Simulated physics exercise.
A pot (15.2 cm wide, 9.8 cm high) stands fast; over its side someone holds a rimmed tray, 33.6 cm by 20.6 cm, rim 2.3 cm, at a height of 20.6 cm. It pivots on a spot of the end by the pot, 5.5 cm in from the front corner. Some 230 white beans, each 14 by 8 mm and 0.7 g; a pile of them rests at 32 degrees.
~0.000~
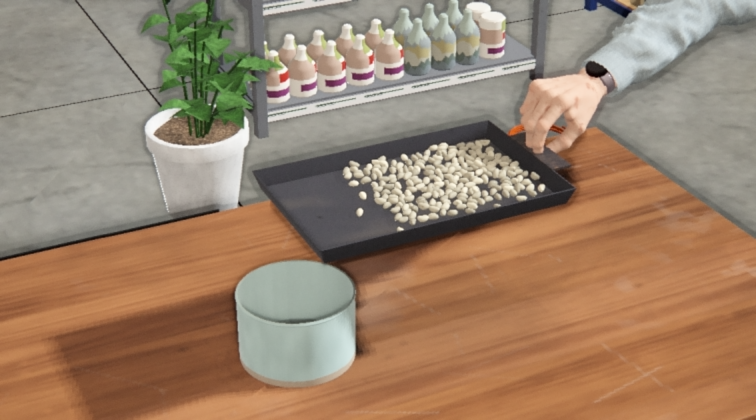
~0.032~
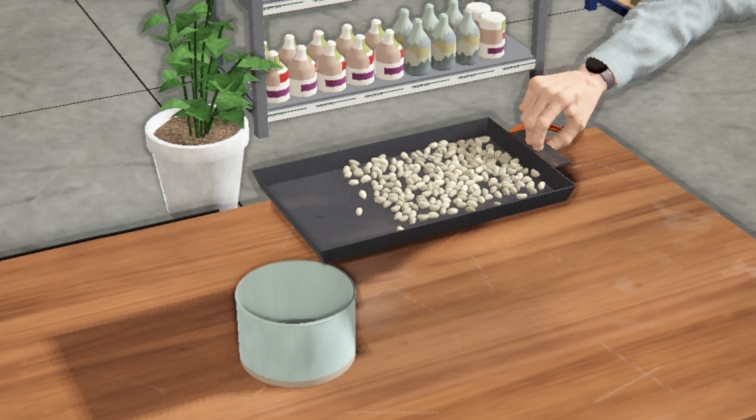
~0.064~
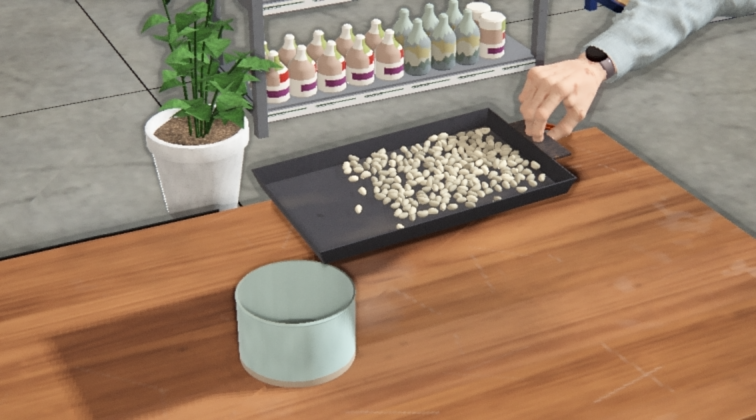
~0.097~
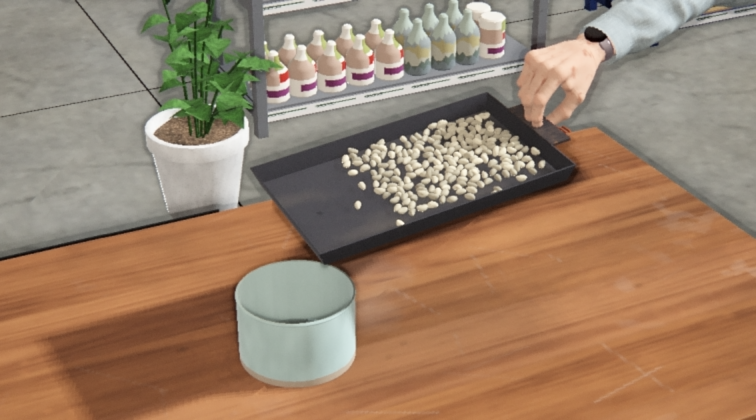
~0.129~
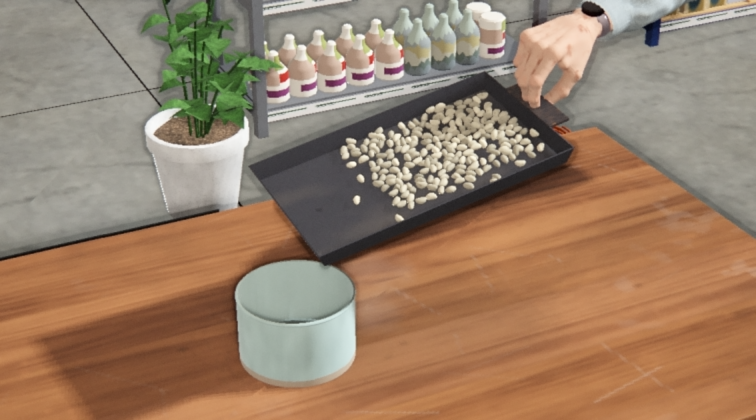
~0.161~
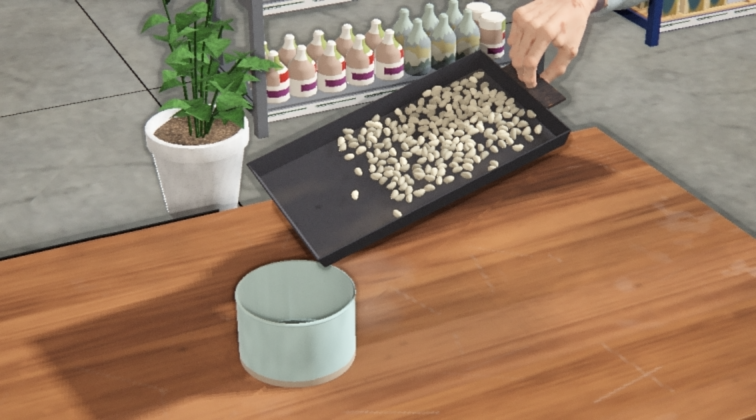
The footage shows a hand gripping the right end of a dark rimmed tray of white beans on a wooden table, raising that end increasingly steeply while the left end stays low beside a pale green pot.
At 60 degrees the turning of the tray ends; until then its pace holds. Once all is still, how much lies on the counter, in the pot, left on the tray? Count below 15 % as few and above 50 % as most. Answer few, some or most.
On the counter: Most; in the pot: Few; left on the tray: Some.
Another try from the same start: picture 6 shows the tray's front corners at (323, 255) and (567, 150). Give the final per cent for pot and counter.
Pot 0, counter 80.
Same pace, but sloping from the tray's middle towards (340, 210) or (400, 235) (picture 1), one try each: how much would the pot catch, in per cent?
Some 5 and 0 per cent.
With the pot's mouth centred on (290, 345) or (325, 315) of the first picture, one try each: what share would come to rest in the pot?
About 40 and 5 per cent.
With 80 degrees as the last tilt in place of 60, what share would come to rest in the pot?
Then about 0 per cent.
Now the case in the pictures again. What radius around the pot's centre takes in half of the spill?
About 28 cm.
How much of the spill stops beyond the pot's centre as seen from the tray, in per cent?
Some 90 per cent.
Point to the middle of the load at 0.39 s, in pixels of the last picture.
Near (383, 95).
Then, at 0.30 s, tilt 42 degrees; the tray holds 100 %, the pot 0 %.
After 0.39 s, tilt 56 degrees; the tray holds 100 %, the pot 0 %.
Then, at 0.61 s, tilt 60 degrees; the tray holds 70 %, the pot 0 %.
At rest (2.5 s), counter 75 %, pot 0 %, tray 25 %.
